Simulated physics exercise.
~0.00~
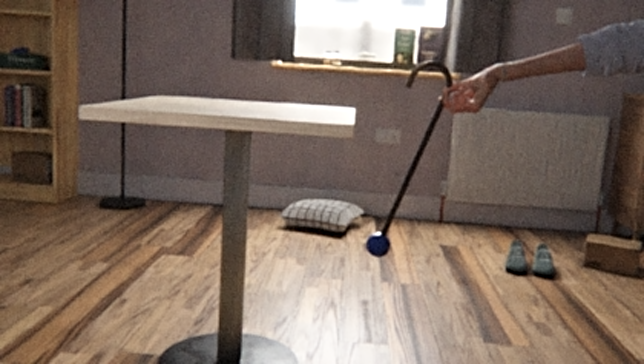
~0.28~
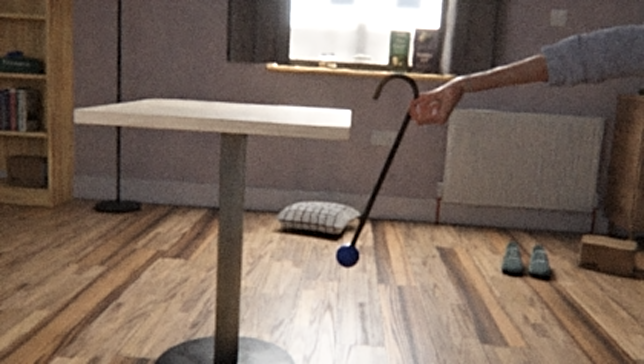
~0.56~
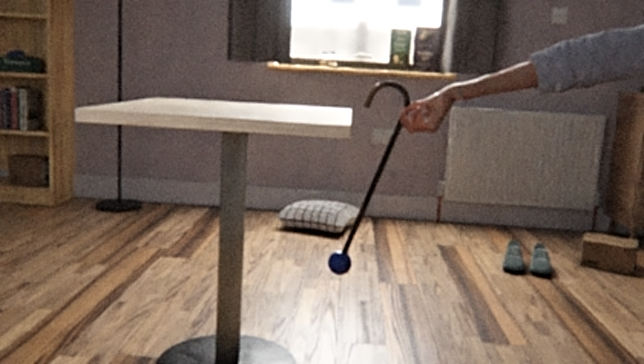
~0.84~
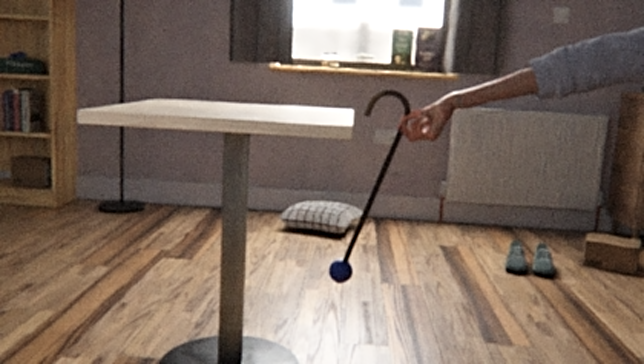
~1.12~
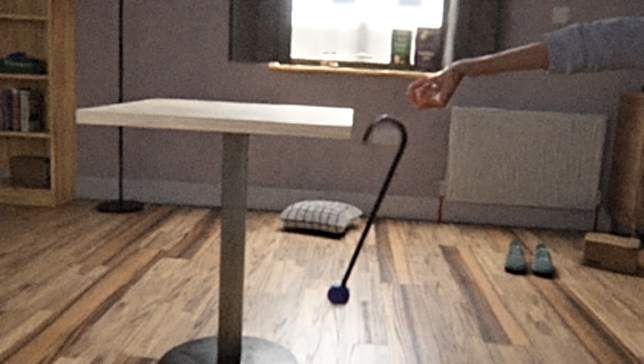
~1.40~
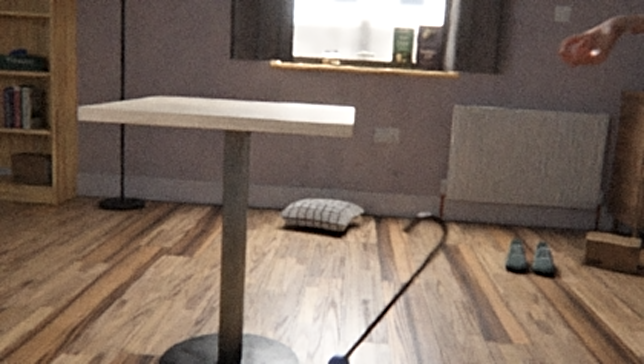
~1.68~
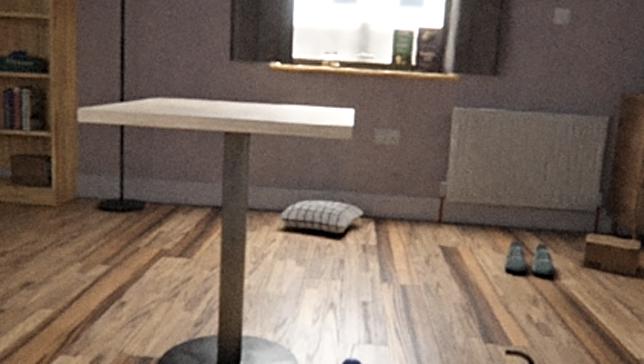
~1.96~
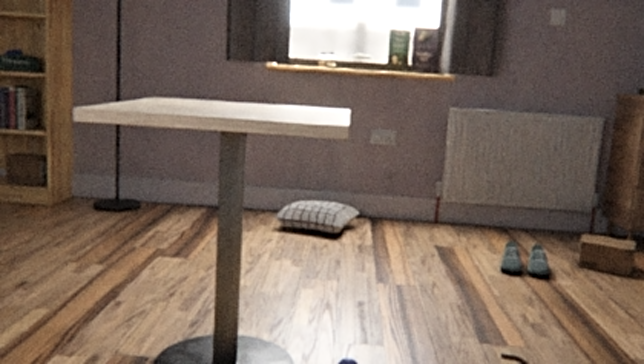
A dark hooked stick with a blue end, released by a hand beside the table, falls to the floor.
